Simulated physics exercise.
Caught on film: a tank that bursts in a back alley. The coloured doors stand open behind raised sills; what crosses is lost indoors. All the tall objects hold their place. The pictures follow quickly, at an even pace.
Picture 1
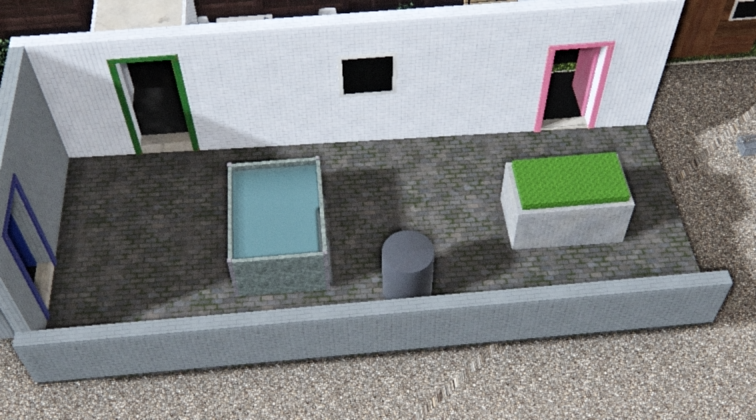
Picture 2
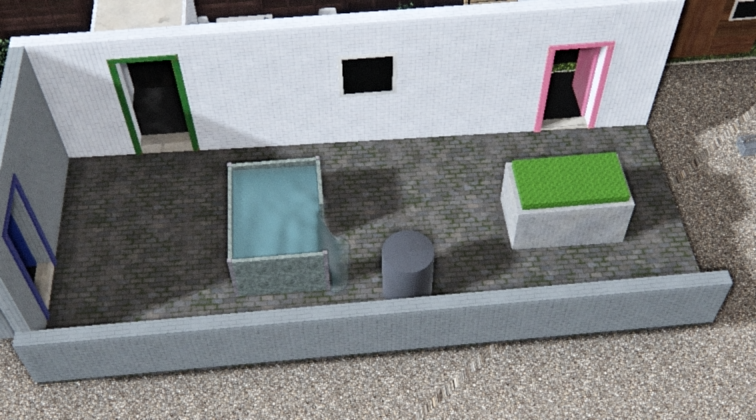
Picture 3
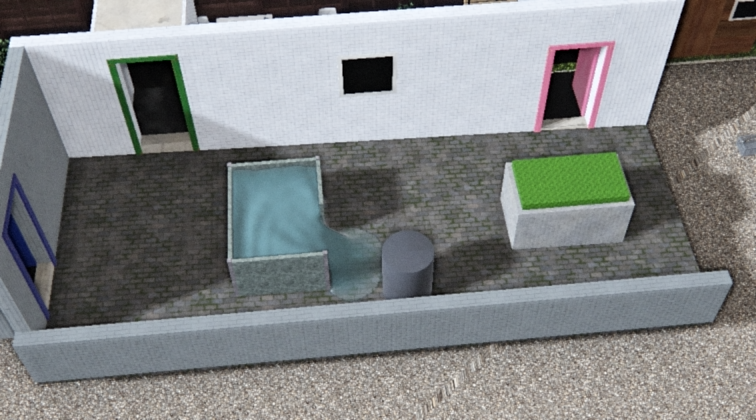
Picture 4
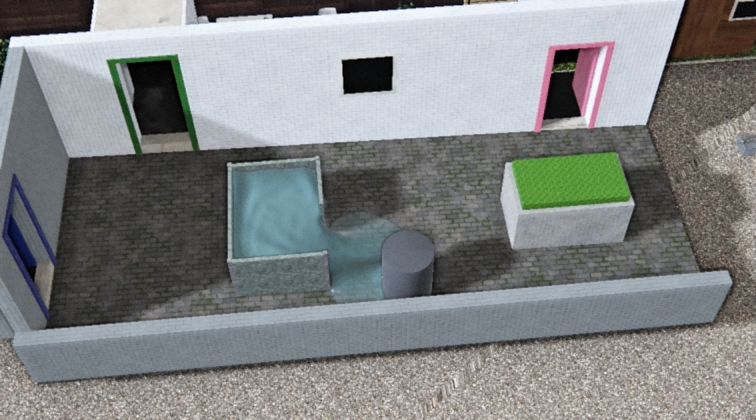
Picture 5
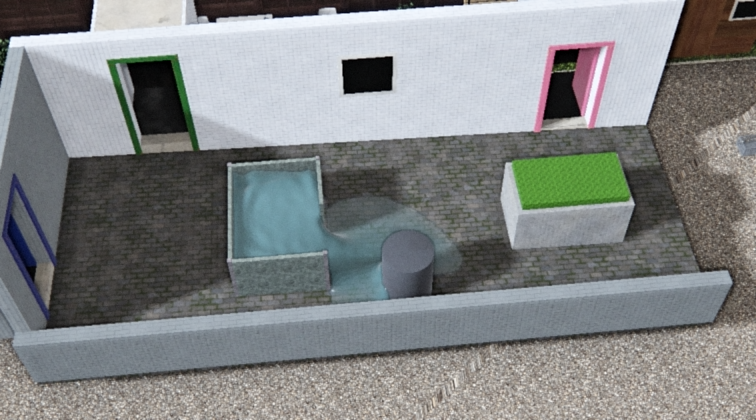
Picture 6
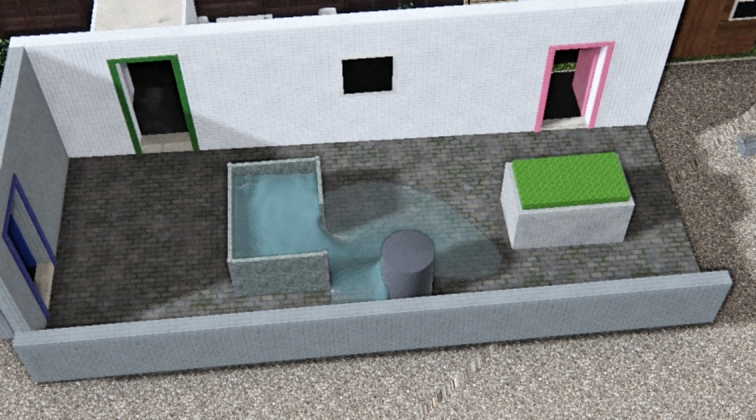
Water pouring from the right side of a tank in a walled yard, spreading around a grey cylinder and across the paving.
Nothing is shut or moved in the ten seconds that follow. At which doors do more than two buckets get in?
In the end: The pink door floods; the blue door holds within the limit; the green door holds within the limit.
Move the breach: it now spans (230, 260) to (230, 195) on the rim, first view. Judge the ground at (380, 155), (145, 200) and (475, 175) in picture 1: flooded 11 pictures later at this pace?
One after the other: Not flooded, wet, free of water.
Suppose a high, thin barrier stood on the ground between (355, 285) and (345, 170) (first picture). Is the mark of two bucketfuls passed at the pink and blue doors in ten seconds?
Pink door keeps below it; blue door takes less.
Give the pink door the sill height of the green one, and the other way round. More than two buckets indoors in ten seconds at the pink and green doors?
In short: Pink is under; green takes less.
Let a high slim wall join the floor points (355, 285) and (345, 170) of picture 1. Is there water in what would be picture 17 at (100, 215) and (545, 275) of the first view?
One after the other: Free of water, covered.
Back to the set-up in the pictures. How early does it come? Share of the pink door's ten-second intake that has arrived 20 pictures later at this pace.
Close to 45 %.
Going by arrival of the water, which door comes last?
Last comes the door marked green.
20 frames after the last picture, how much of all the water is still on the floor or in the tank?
I make it 88 per cent.
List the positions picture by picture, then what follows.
The first picture shows the water tank at (276, 211) is whole and still.
In the second picture, water pours out at (323, 249) and has run to (334, 290).
In the third picture, water pours out at (323, 252) and has run to (377, 245).
In the fourth picture, water pours out at (324, 253) and has run to a hidden place.
In the fifth picture, the front is at (456, 267), out from the gap at (324, 253).
In the sixth picture, the front is at (495, 264), out from the gap at (324, 253).
A moment on, water covers 30 % of the floor; the pink door not reached, the blue door not reached, the green door not reached.
Next, water covers 45 % of the floor; the pink door under two buckets in, the blue door not reached, the green door not reached.
Then, water covers 60 % of the floor; the pink door over two buckets in, the blue door wet at the sill, nothing in, the green door not reached.
Later, water covers 75 % of the floor; the pink door over two buckets in, the blue door wet at the sill, nothing in, the green door not reached.
In the end, water covers 70 % of the floor; the pink door over two buckets in, the blue door wet at the sill, nothing in, the green door wet at the sill, nothing in.
